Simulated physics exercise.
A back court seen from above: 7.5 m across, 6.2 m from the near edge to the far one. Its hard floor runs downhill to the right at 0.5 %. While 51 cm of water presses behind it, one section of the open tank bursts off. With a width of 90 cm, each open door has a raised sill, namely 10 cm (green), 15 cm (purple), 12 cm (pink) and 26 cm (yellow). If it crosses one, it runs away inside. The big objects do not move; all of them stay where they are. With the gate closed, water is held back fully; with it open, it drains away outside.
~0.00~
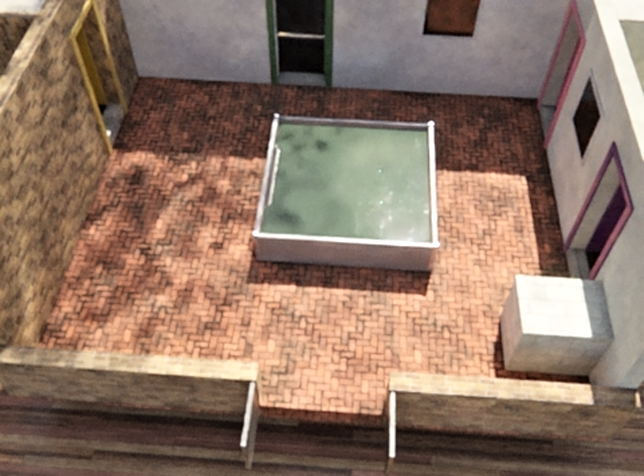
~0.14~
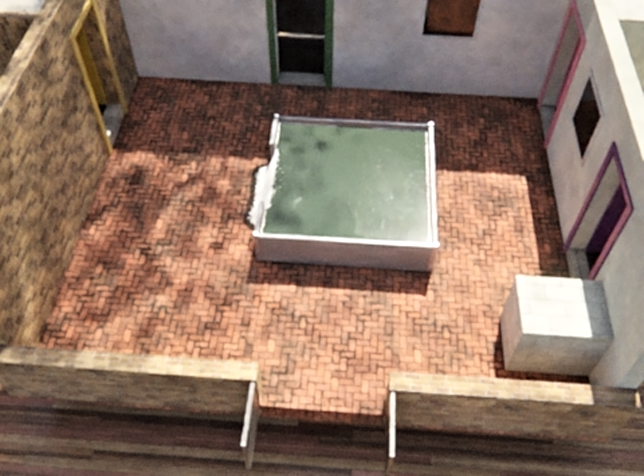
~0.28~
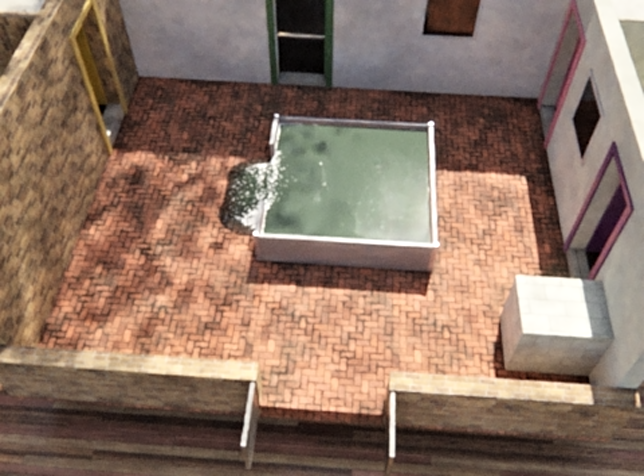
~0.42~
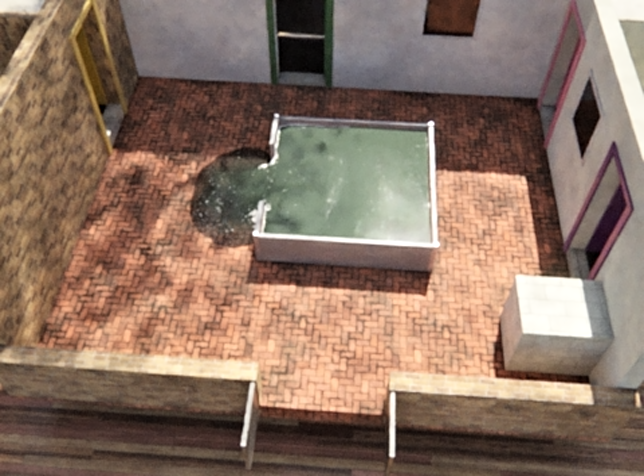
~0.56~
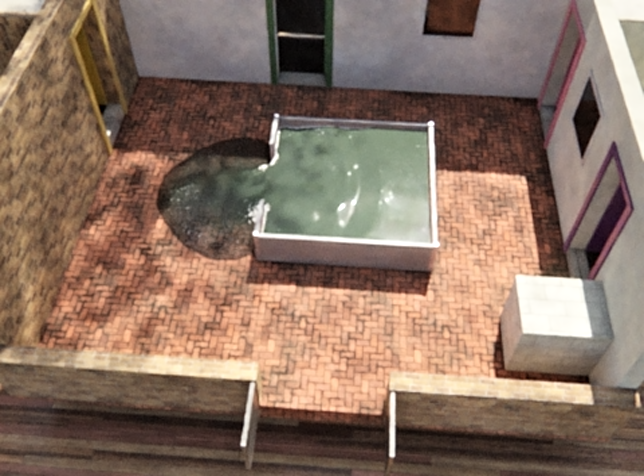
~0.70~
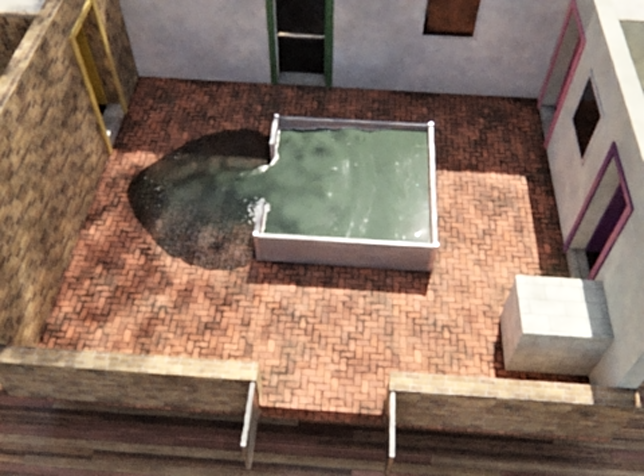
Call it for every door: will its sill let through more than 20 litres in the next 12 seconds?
Green door - it will not, purple door - it will not, pink door - it will not, yellow door - it will not.
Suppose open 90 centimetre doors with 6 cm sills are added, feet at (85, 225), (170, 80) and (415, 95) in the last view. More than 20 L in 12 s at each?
In sequence the answers are more than that, more than that and less than that.
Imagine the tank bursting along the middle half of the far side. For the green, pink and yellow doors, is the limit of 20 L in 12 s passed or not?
Then it goes green too high, pink too high, yellow fine.
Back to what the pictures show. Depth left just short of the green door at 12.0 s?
About 4.0 cm.
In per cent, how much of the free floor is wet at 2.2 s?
Wet share: Near 30 percent.
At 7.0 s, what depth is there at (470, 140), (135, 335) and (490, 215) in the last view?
Taking the spots in order: 4 cm, 10 cm, 0 cm.
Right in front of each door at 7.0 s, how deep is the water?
Depths in centimetres - green: 6, purple: 0, pink: 13, yellow: 11.
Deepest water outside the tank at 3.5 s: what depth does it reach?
I'd put it at close to 28 cm.
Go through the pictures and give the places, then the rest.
Still water, 51 cm deep, in the open tank at (349, 179), in the first picture.
The front is at (254, 226), 0.7 m from the gap at (270, 190); 0.2 m2 of floor is under water; 51 cm left at the back of the open tank, in the second picture.
Water pours out at (271, 191) and has run 0.8 m, to (225, 218); typically 8 cm deep outside, 51 cm at the open tank's back, in the third picture.
Water pours out at (271, 191) and has run 1.2 m, to (196, 210); typically 7 cm deep outside, 51 cm at the open tank's back, in the fourth picture.
Water pours out at (271, 190) and has run 1.8 m, to (164, 189); typically 5 cm deep outside, 51 cm at the open tank's back, in the fifth picture.
Water pours out at (270, 190) and has run 2.2 m, to (133, 192); typically 4 cm deep outside, 51 cm at the open tank's back, in the sixth picture.
After 1.4 s water covers 20 % of the floor and is deepest (30 cm) near (262, 200); green door not reached, purple door not reached, pink door not reached, yellow door 10 cm at the sill, 0 L in.
After 2.2 s water covers 30 % of the floor and is deepest (29 cm) near (262, 200); green door not reached, purple door not reached, pink door not reached, yellow door 20 cm at the sill, 0 L in.
After 3.5 s water covers 35 % of the floor and is deepest (28 cm) near (137, 83); green door not reached, purple door not reached, pink door not reached, yellow door 17 cm at the sill, 0 L in.
After 7.0 s water covers 85 % of the floor and is deepest (15 cm) near (29, 371); green door 6 cm at the sill, 0 L in, purple door not reached, pink door 13 cm at the sill, 0 L in, yellow door 11 cm at the sill, 0 L in.
After 12.0 s water covers 100 % of the floor and is deepest (12 cm) near (574, 316); green door 4 cm at the sill, 0 L in, purple door 11 cm at the sill, 0 L in, pink door 10 cm at the sill, 1 L in, yellow door 7 cm at the sill, 0 L in.
